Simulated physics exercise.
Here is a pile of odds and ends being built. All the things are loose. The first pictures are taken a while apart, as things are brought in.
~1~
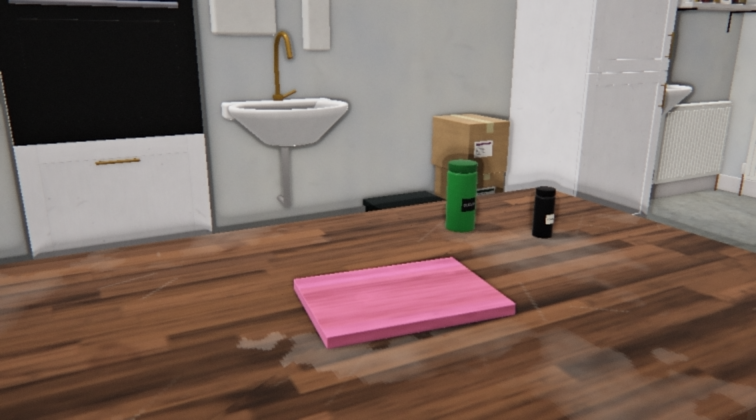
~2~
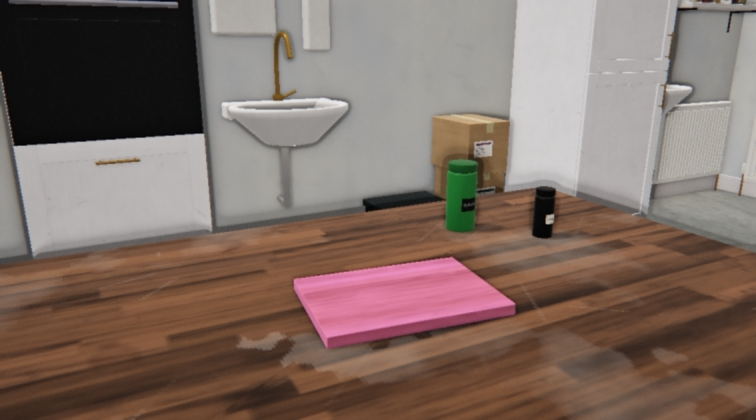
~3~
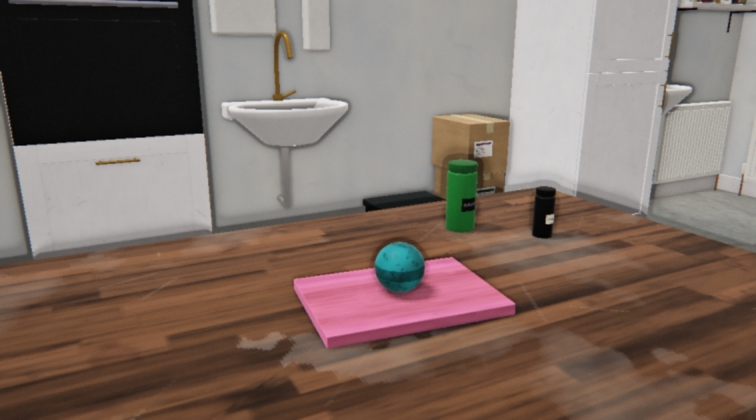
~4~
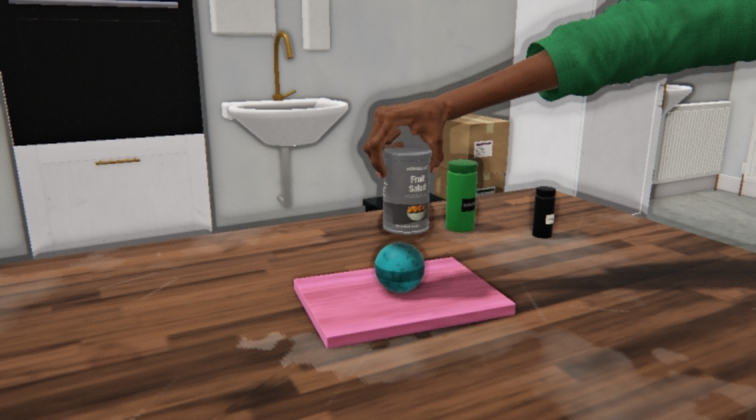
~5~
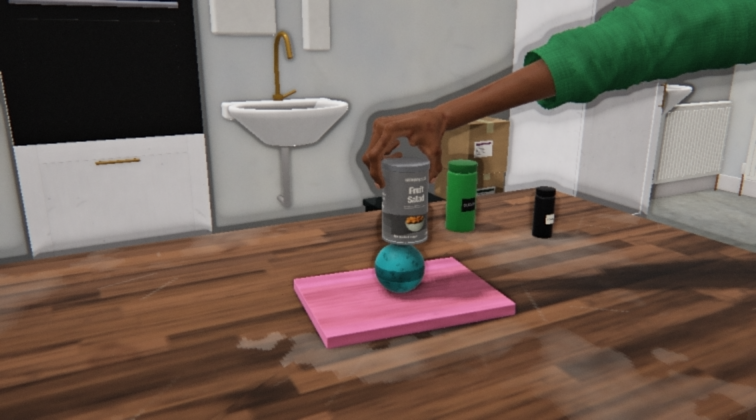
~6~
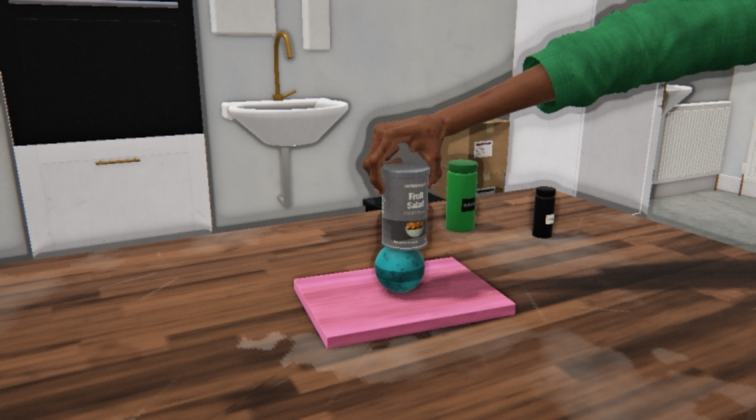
At the start, a pink board lies on a wooden floor, with a green jar and a black bottle behind it. A teal ball then appears on the board. A hand in a green sleeve holds a grey tin above the ball and lowers it slightly onto the ball's top, still gripping it.
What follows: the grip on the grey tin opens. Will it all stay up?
In the end the pile gives way.
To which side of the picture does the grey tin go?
It goes to the right.
Then, 0.40 s after the last picture, grey tin tipped 36° from how it was near (428, 209).
Then, 0.60 s after the last picture, grey tin now fallen.
Then, 0.80 s after the last picture, nothing new.
Then, 2.30 s after the last picture, things are still on the move.
At rest, fallen, grey tin; the other 4 in place. Seen from the same camera at the end, grey tin near (538, 275). The pile loses its balance.
